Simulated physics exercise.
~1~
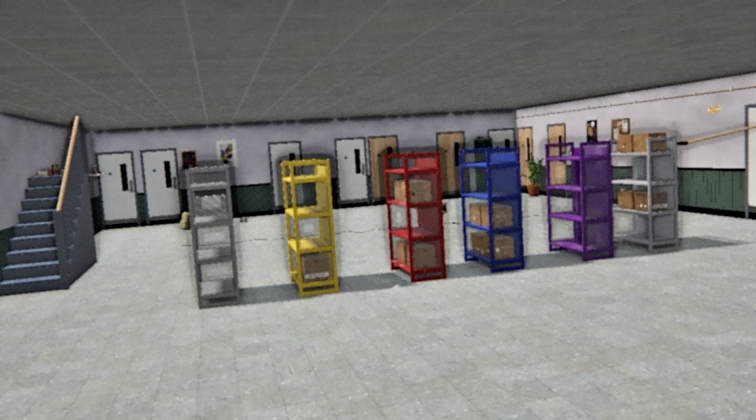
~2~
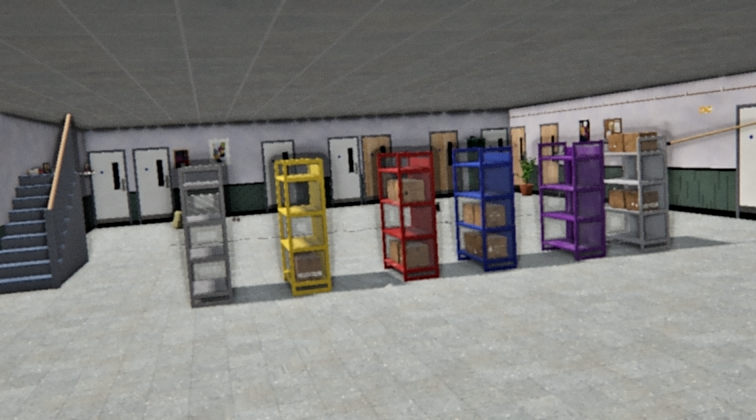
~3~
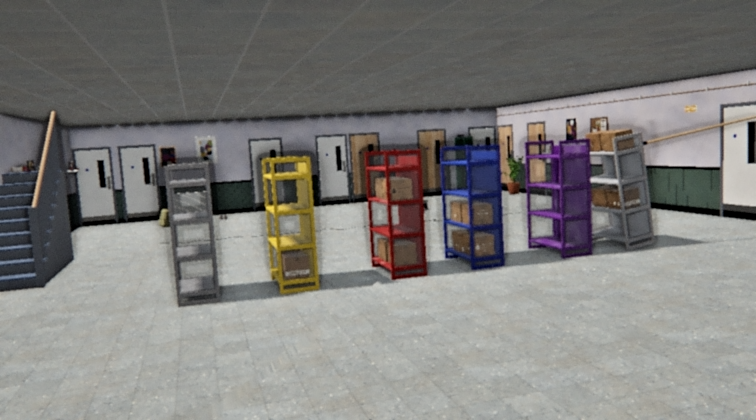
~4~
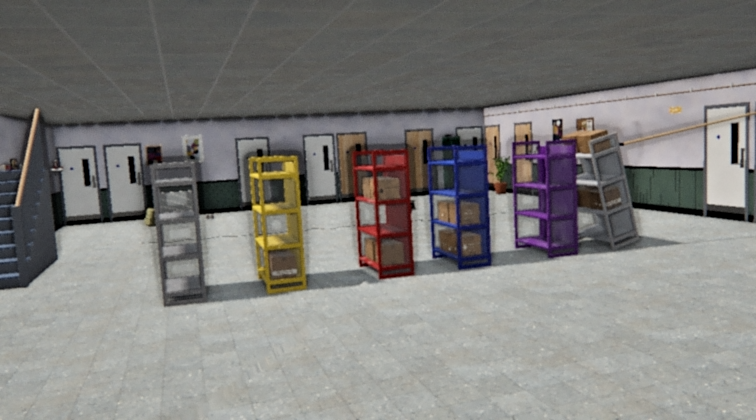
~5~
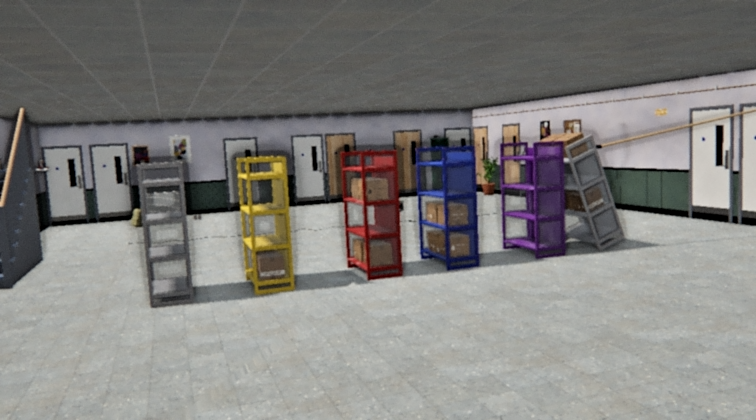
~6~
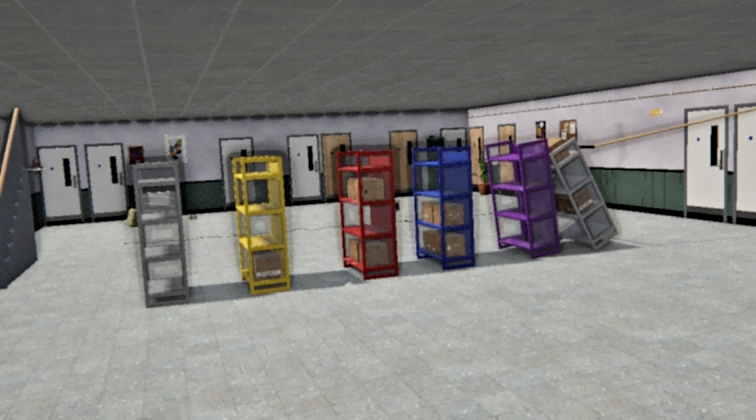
In a wide hall with a tiled floor, six shelving units stand in a row, some holding cartons. A pole from the right pushes the grey unit at that end, which tilts steadily leftward until it meets the purple one, and the purple unit then leans slightly left.
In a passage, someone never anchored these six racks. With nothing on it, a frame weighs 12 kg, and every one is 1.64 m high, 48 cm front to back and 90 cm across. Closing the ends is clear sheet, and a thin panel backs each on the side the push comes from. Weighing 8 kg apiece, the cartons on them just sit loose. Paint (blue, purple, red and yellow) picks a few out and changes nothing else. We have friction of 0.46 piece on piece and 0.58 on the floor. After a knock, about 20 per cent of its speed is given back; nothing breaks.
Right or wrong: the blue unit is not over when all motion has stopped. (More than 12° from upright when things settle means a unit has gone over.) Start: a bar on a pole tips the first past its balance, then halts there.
Wrong, it ends over.
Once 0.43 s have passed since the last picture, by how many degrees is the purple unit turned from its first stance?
Roughly 30 degrees.
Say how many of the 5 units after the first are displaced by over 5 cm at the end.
Shifted: 3.
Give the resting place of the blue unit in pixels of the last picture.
It finishes near pixel (416, 206) of the last picture.
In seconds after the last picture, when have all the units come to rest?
Roughly 2.0 s.
Then, 0.43 s after the last picture, 2 cartons spilt or dropped; 1 of the 5 other units over; blue unit unmoved; purple unit leaning 33°.
Then, 0.99 s after the last picture, 4 cartons spilt or dropped; 2 of the 5 other units over; blue unit leaning 25°; purple unit leaning 52°.
At rest, 6 cartons spilt or dropped; 2 of the 5 other units over; blue unit leaning 26°; purple unit leaning 53°; red unit shifted 8 cm. Three left standing. As the last picture would show them, middles, blue unit near (416, 206), purple unit near (480, 211).
